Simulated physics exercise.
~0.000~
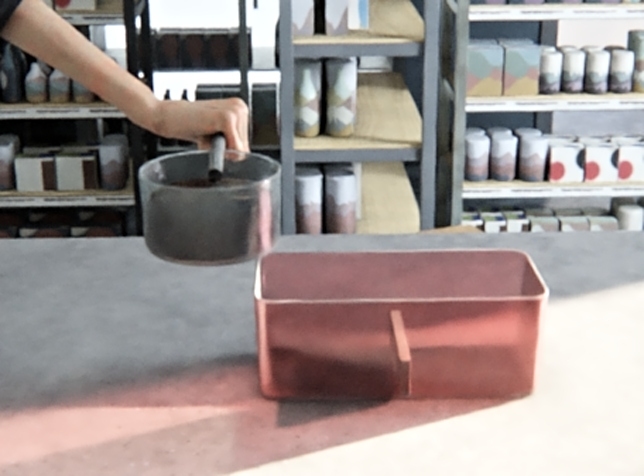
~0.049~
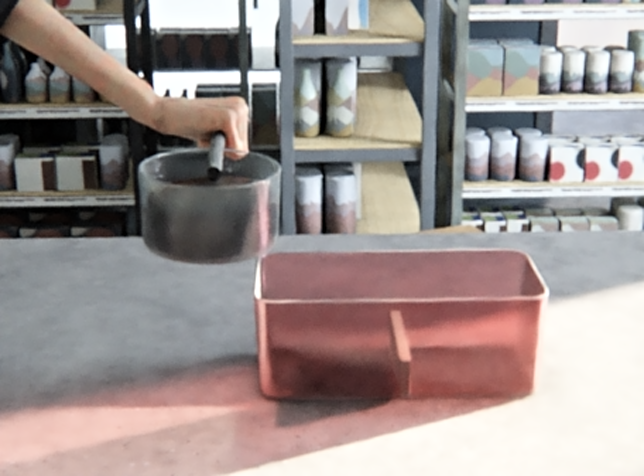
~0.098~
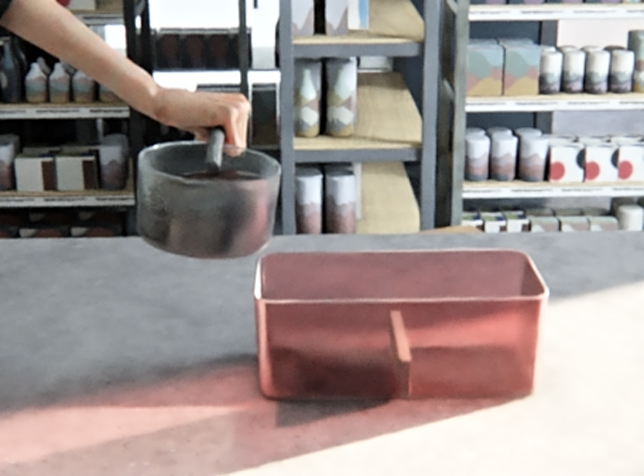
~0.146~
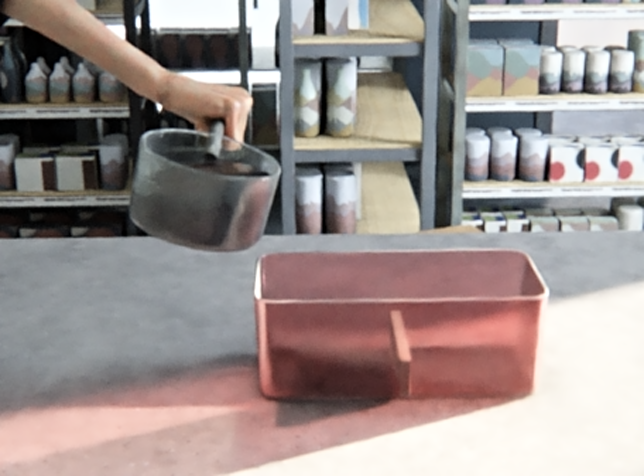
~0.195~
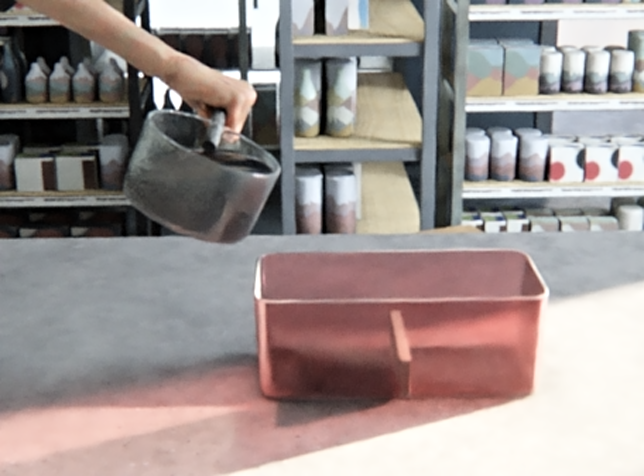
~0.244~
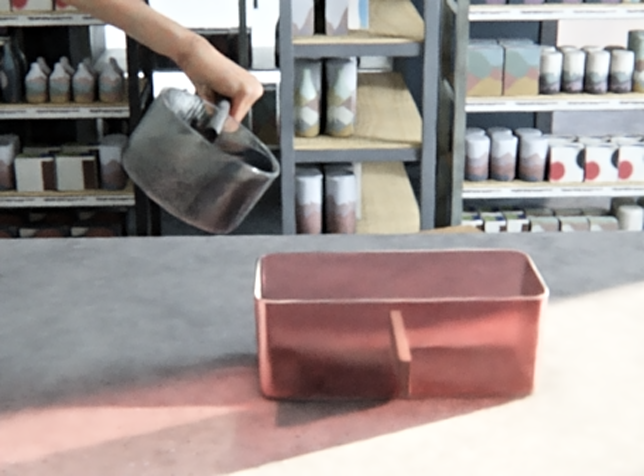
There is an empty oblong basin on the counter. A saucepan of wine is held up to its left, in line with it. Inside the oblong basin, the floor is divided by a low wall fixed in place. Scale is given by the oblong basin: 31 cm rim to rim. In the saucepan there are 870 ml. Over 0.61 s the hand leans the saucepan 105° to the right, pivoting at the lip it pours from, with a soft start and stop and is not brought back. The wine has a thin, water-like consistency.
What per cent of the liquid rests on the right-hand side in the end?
40 percent.
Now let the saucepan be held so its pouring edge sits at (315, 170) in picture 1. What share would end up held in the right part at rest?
Result then: Approx. 60 %.
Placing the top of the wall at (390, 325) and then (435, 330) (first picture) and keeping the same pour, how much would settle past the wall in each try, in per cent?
50 per cent first, 10 per cent second.
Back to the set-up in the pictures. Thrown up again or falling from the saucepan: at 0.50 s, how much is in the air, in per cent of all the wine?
Around 46 in a hundred.
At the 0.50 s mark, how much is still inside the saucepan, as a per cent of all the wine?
Around 50 in a hundred.
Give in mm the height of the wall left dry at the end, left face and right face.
For the left, around 20 mm; for the right, around 26 mm.
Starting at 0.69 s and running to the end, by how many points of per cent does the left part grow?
About 24 percent, give or take.
By 0.50 s the tilt is 97° and 50 per cent is still to pour, 3 is left of the wall and 0 right of it.
By 0.69 s the tilt is 105° and 6 per cent is still to pour, 30 is left of the wall and 43 right of it.
By 0.89 s the tilt is 105° and 1 per cent is still to pour, 42 is left of the wall and 32 right of it.
By 1.11 s the tilt is 105° and 0 per cent is still to pour, 52 is left of the wall and 40 right of it.
At rest 54 per cent lies left of the wall, 40 right of it and 6 outside.
